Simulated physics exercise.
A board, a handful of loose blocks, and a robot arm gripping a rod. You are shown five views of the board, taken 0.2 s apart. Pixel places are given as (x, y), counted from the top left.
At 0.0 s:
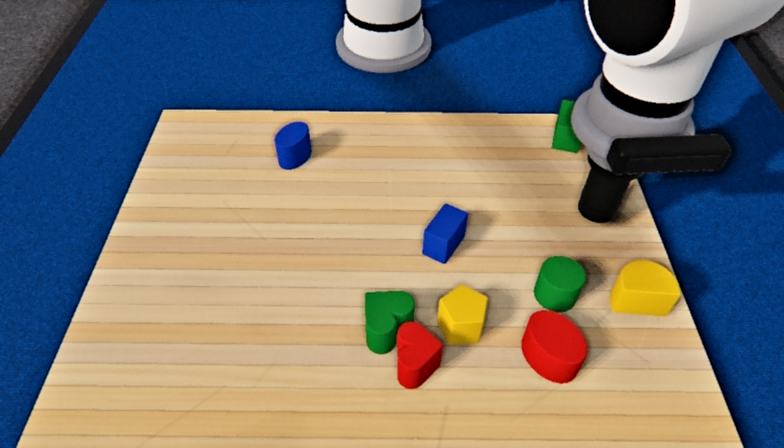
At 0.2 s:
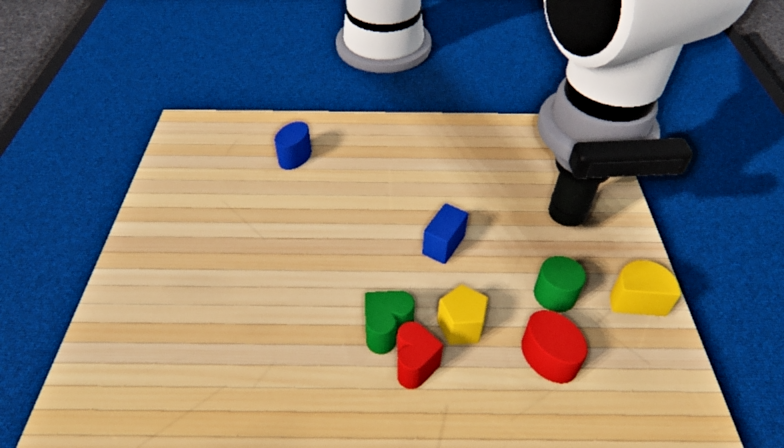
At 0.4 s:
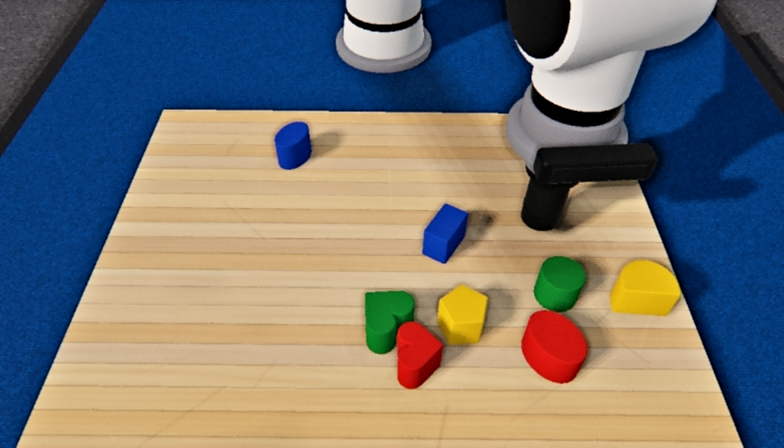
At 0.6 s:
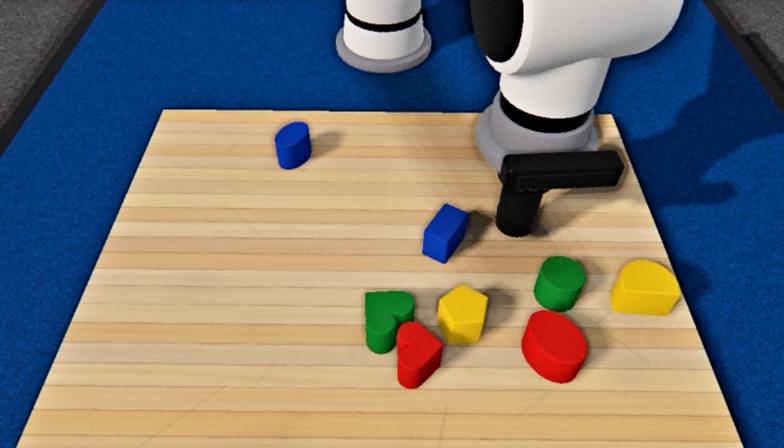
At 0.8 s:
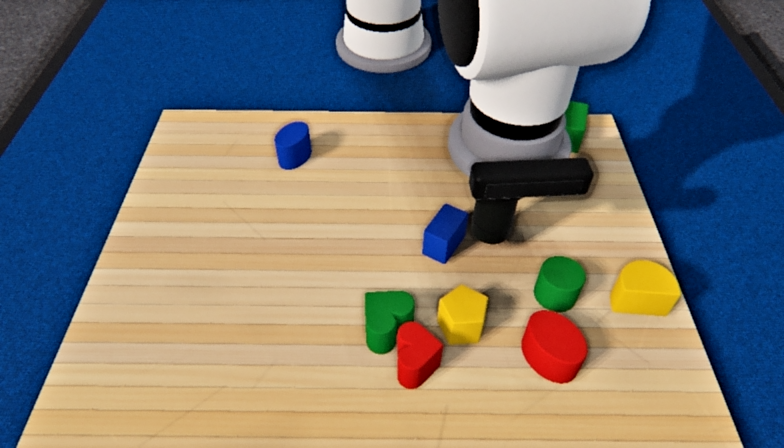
The clip shows a robot arm holding a black rod over a wooden board scattered with coloured blocks. The rod moves steadily left and slightly nearer the viewer, closing in on the central blue block, while the blocks stay still.
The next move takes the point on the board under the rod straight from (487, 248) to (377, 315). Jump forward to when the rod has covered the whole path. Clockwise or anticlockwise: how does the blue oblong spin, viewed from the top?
Answer: Clockwise.
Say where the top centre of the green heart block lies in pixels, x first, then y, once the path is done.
It ends at (362, 333).
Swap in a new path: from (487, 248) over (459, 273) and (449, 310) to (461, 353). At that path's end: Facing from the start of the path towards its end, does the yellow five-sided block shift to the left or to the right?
It shifts to the left.
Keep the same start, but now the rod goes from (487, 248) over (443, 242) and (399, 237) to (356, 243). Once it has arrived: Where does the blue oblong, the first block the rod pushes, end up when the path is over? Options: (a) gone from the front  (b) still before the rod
My answer is option b.
On the path given first. One third of the way, rod (454, 253); blue oblong (439, 222), turned 20° clockwise.
Two thirds of the way, rod (416, 276); blue oblong (438, 222), turned 20° clockwise.
At the end, rod (377, 299); green heart block (362, 333); blue oblong (438, 222), turned 20° clockwise; yellow five-sided block still.
